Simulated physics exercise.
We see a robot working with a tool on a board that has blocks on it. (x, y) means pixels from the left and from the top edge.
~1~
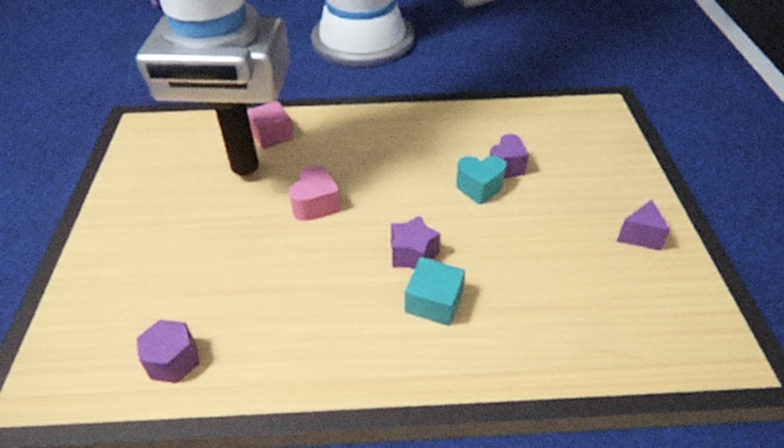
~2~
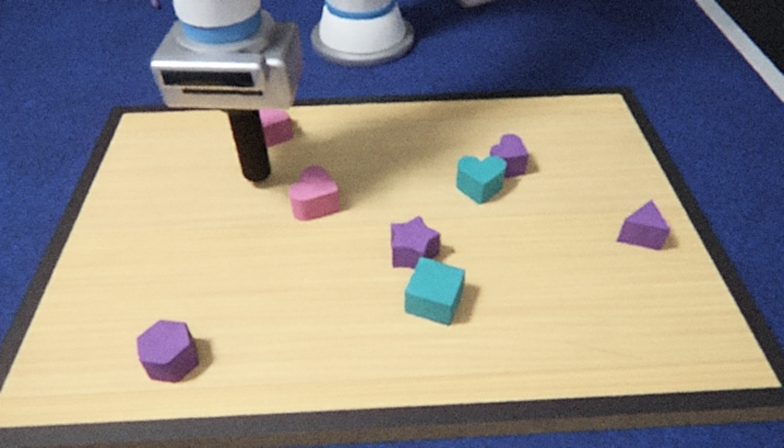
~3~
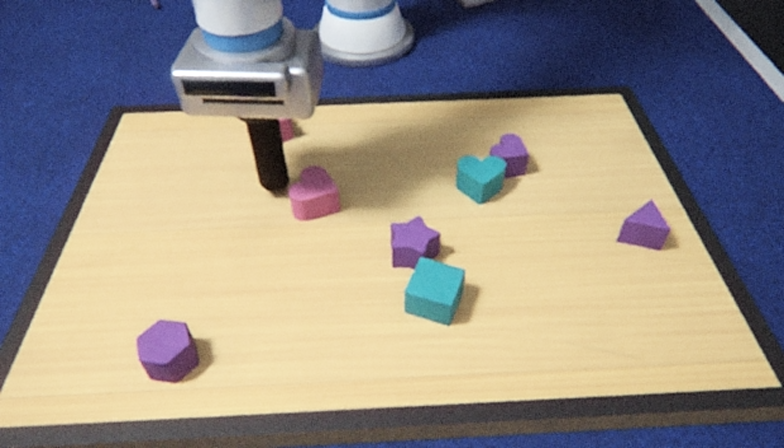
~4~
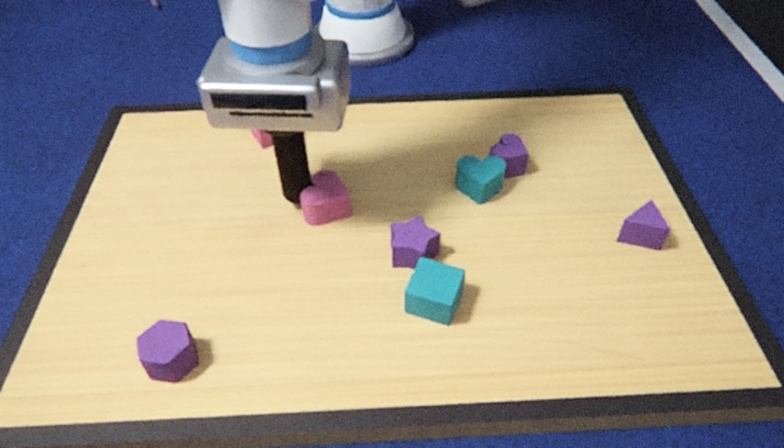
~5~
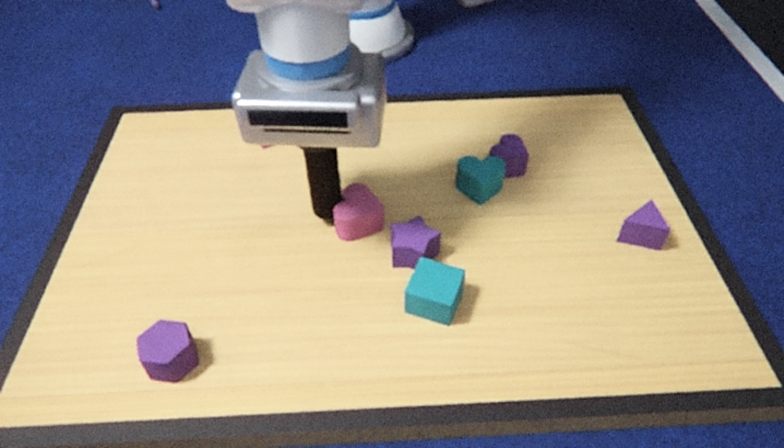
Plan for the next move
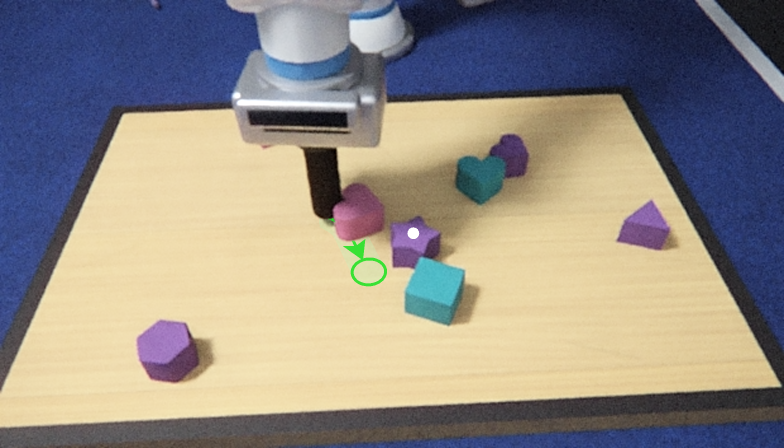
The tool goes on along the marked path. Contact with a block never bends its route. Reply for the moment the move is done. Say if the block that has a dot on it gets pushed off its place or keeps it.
Here the block that has a dot on it moves off its spot.
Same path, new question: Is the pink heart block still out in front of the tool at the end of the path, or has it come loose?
Prediction: Slipped aside.
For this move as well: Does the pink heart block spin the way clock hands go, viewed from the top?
No, that is not how it ends up.
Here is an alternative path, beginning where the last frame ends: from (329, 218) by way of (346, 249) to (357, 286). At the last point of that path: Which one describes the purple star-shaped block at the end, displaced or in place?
Still in place.
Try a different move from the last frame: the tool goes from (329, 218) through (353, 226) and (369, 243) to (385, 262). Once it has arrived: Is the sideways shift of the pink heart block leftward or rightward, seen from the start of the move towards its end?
It heads left.
The drawn path runs from (329, 218) over (348, 231) and (358, 251) to (369, 272); the dot is on the purple star-shaped block.
On the path given first. Halfway along, tool (353, 234); pink heart block (385, 214), turned 30° anticlockwise; purple star-shaped block (422, 237).
At the end, tool (368, 264); pink heart block (387, 216), turned 50° anticlockwise; purple star-shaped block (426, 237), turned 10° clockwise; turquoise square block not moved.
